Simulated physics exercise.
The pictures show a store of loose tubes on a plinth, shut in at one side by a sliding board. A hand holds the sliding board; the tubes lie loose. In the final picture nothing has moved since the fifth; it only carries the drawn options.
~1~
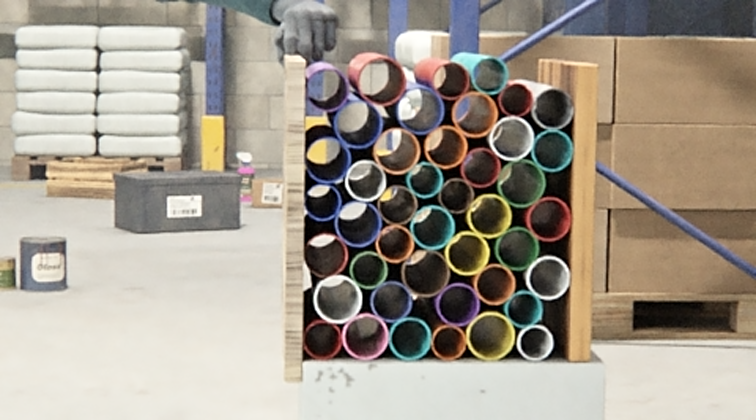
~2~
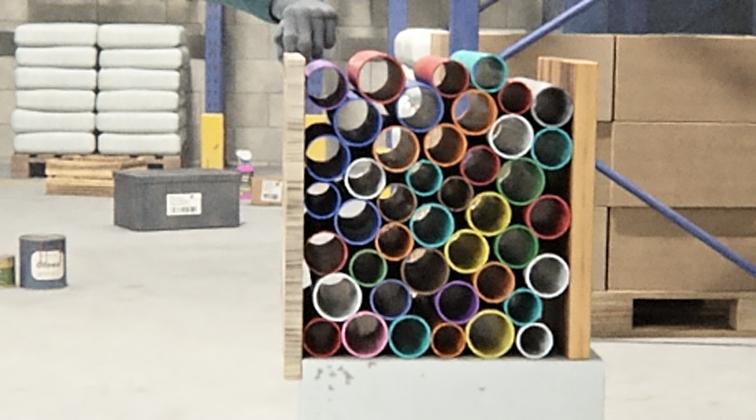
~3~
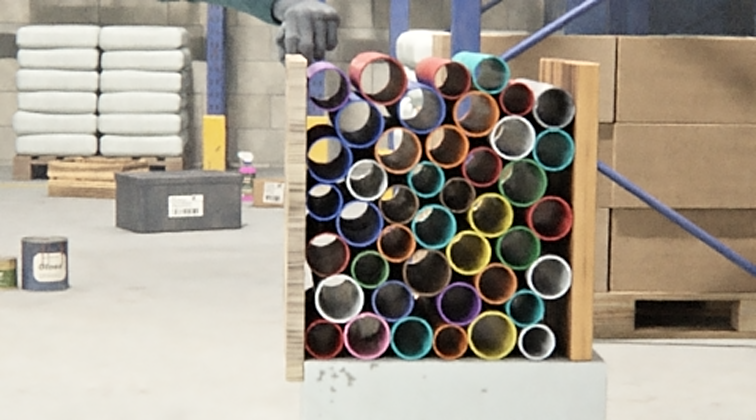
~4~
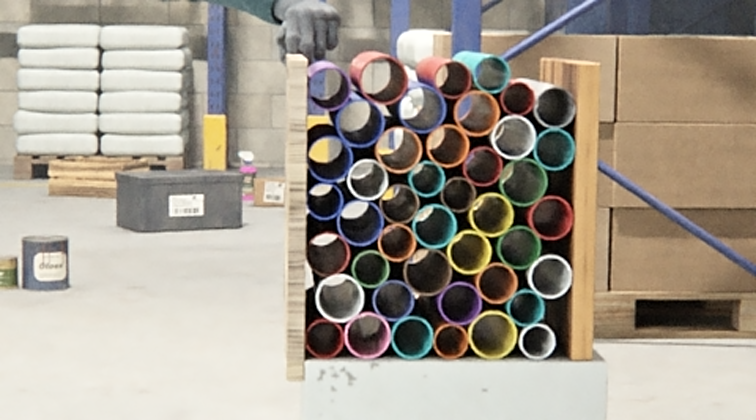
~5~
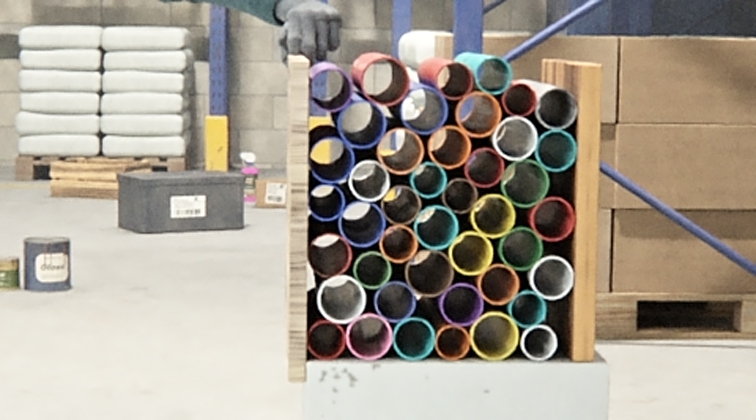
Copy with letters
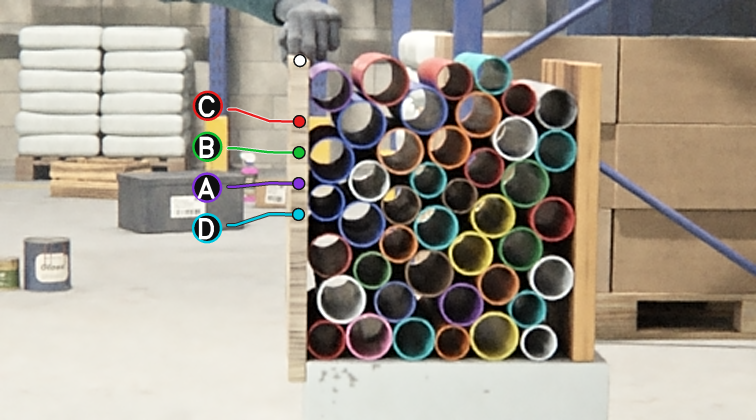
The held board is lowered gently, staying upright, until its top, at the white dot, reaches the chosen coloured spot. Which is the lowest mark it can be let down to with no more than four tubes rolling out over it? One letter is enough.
Mark D is as low as it can go.
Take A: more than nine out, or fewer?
It loses fewer than nine.
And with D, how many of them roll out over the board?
The count is four.
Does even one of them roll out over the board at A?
Yes.
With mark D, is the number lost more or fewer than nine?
Fewer than nine.
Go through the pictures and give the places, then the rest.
A brown tube (426, 273); an orange tube (395, 244), in the first frame.
An orange tube (395, 242); a blue tube (322, 200), in the second frame.
A white tube (368, 180); a red tube (482, 167), in the third frame.
A purple tube (329, 89); a red tube (453, 80), in the fourth frame.
Side board (296, 206); a red tube (326, 340), in the fifth frame.
On the marked copy, A at (299, 183); B at (299, 153); C at (299, 122); D at (298, 214); the white dot at (300, 61).
With D. Early on, top of the board (309, 130).
Further on, top of the board (308, 207).
At the end, top of the board (308, 214), four out over the board.
As for the rest, A one out over the board; B none out over the board; C none out over the board.
